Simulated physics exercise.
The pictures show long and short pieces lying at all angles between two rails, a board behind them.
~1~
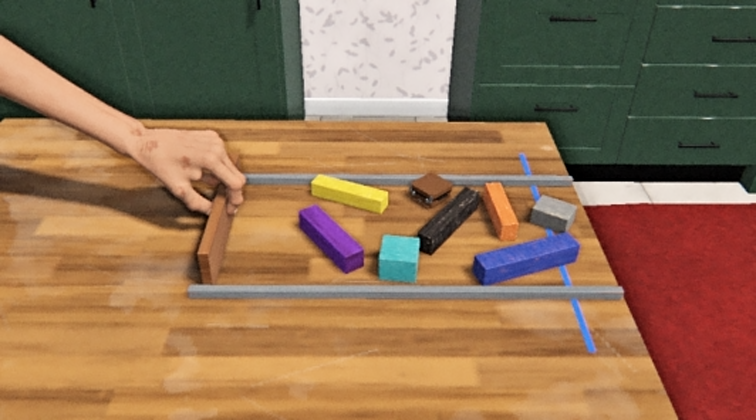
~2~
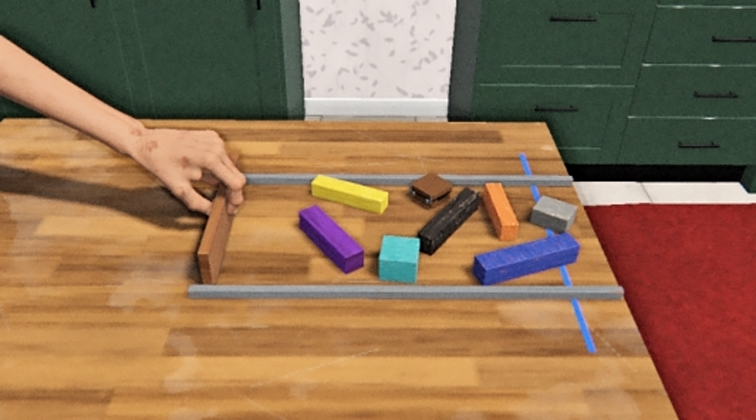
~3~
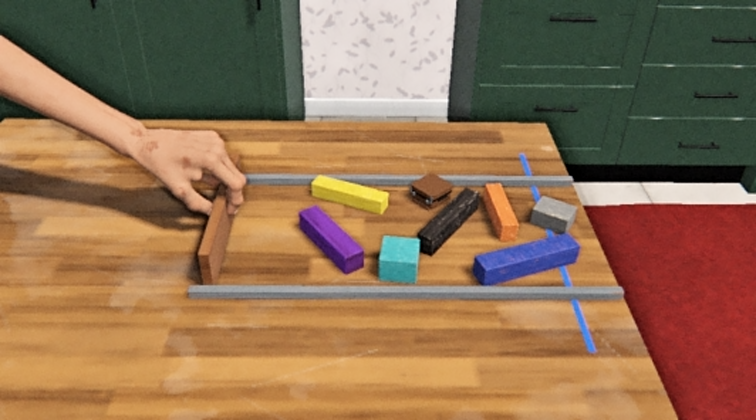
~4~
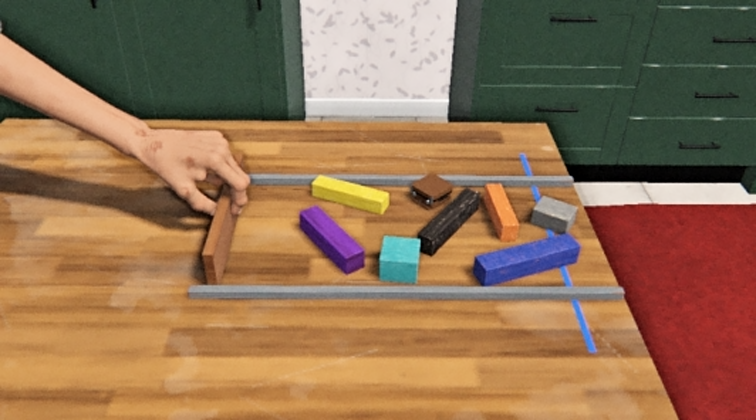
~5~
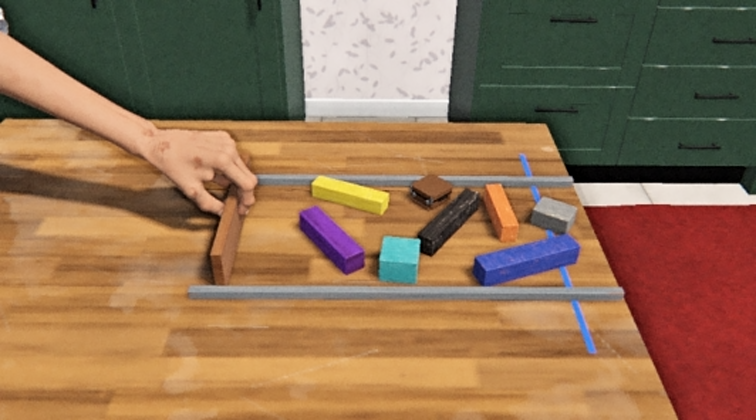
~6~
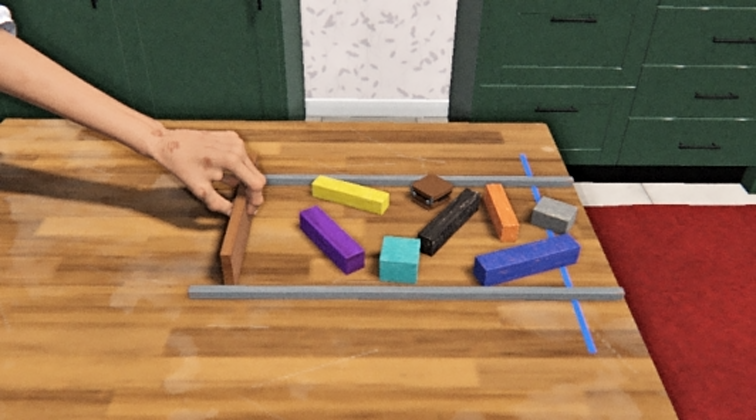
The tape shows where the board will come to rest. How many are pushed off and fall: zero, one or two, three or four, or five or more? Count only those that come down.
As it turns out, the number that fall off is three or four.
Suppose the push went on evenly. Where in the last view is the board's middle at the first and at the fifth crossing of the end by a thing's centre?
Near (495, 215) and (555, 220).
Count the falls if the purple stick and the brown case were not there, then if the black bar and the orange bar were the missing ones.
It would be 2 and 2.
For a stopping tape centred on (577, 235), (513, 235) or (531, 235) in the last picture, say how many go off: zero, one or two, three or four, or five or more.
One after another: At least five; one or two; three to four.
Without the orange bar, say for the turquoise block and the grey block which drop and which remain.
The turquoise block is kept; the grey block tumbles off.
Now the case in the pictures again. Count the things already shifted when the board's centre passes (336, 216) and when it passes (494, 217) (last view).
First 2, then 8.
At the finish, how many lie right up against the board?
The number is 2.
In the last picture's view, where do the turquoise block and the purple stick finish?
The turquoise block stops around (610, 268); the purple stick around (568, 242).
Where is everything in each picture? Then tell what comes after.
In the first picture, grey block (553, 214); blue bar (526, 259); orange bar (500, 211); board (223, 215); tape (550, 234).
In the second picture, blue bar (527, 259); black bar (449, 220).
In the third picture, orange bar (500, 212); purple stick (331, 239).
In the fourth picture, grey block (554, 216); turquoise block (400, 259).
In the fifth picture, blue bar (527, 260); brown case (432, 193).
In the sixth picture, grey block (554, 216); blue bar (527, 260); orange bar (501, 212); board (242, 216); tape (551, 235).
A little later, none off yet; grey block at rest near (554, 216); blue bar at rest near (527, 260); orange bar at rest near (501, 212).
Next, none off yet; grey block moving near (560, 217); blue bar shifted a little near (575, 258); orange bar shifted a little near (531, 214).
When it is over, the number that fall off is three or four; down, black bar, orange bar, blue bar and grey block.
